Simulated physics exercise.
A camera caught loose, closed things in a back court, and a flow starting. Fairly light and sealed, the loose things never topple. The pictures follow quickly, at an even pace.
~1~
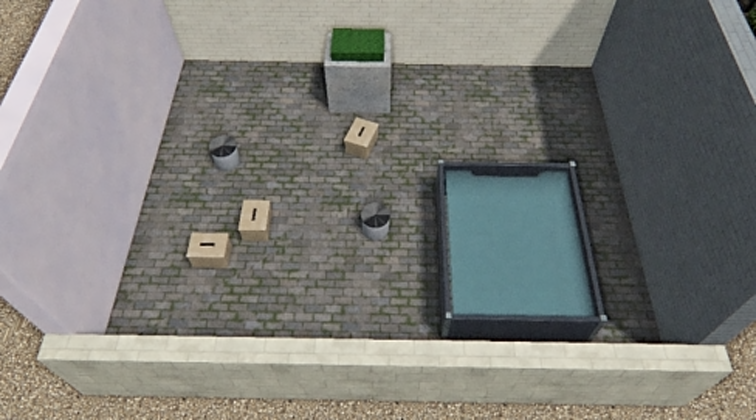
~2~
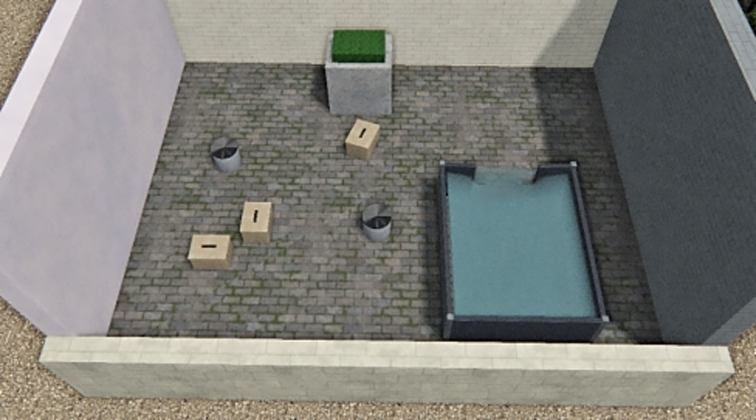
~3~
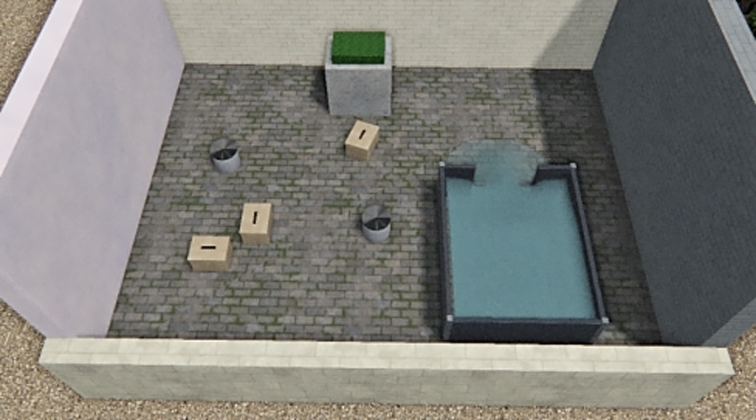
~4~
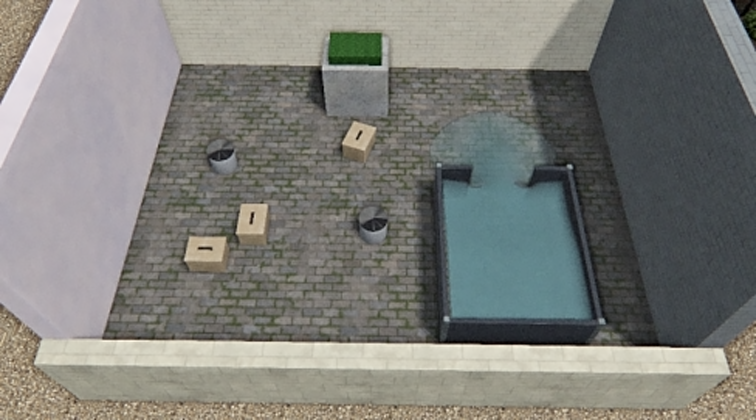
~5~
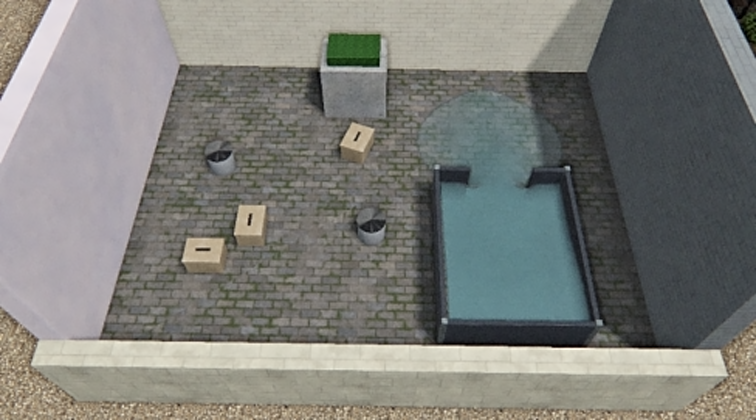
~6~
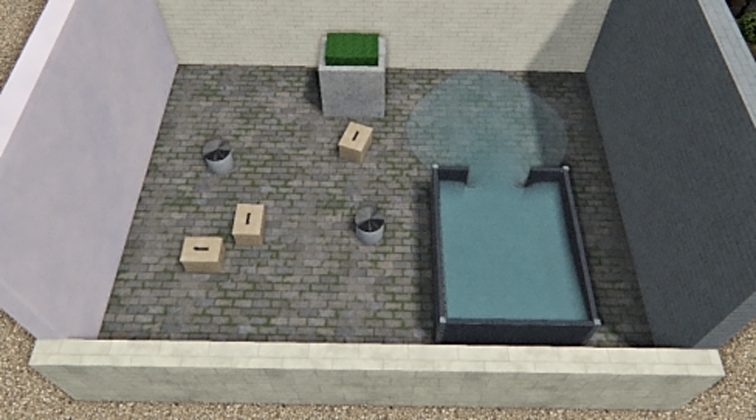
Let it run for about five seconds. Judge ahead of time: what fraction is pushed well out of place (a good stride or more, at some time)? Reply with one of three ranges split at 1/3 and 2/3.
Under 1/3.
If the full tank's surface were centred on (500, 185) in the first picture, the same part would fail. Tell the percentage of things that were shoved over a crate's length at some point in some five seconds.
It should come out close to 0 %.
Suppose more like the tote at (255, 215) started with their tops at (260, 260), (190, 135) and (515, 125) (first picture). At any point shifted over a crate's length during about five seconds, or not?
In order: Hardly budges, hardly budges, then shoved clear.
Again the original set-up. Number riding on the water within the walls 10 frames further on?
It comes to 0.
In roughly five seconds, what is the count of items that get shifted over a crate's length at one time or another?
Count: 0.
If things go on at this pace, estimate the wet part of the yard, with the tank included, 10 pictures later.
I'd call it close to 40 per cent.
A moment on, 0 of 5 are well off their spots; 0 afloat.
Next, 0 of 5 are well off their spots; 0 afloat.
Later, 0 of 5 are well off their spots; 0 afloat.
In the end, 0 of 5 are well off their spots, and 0 have been at some point; 0 afloat.
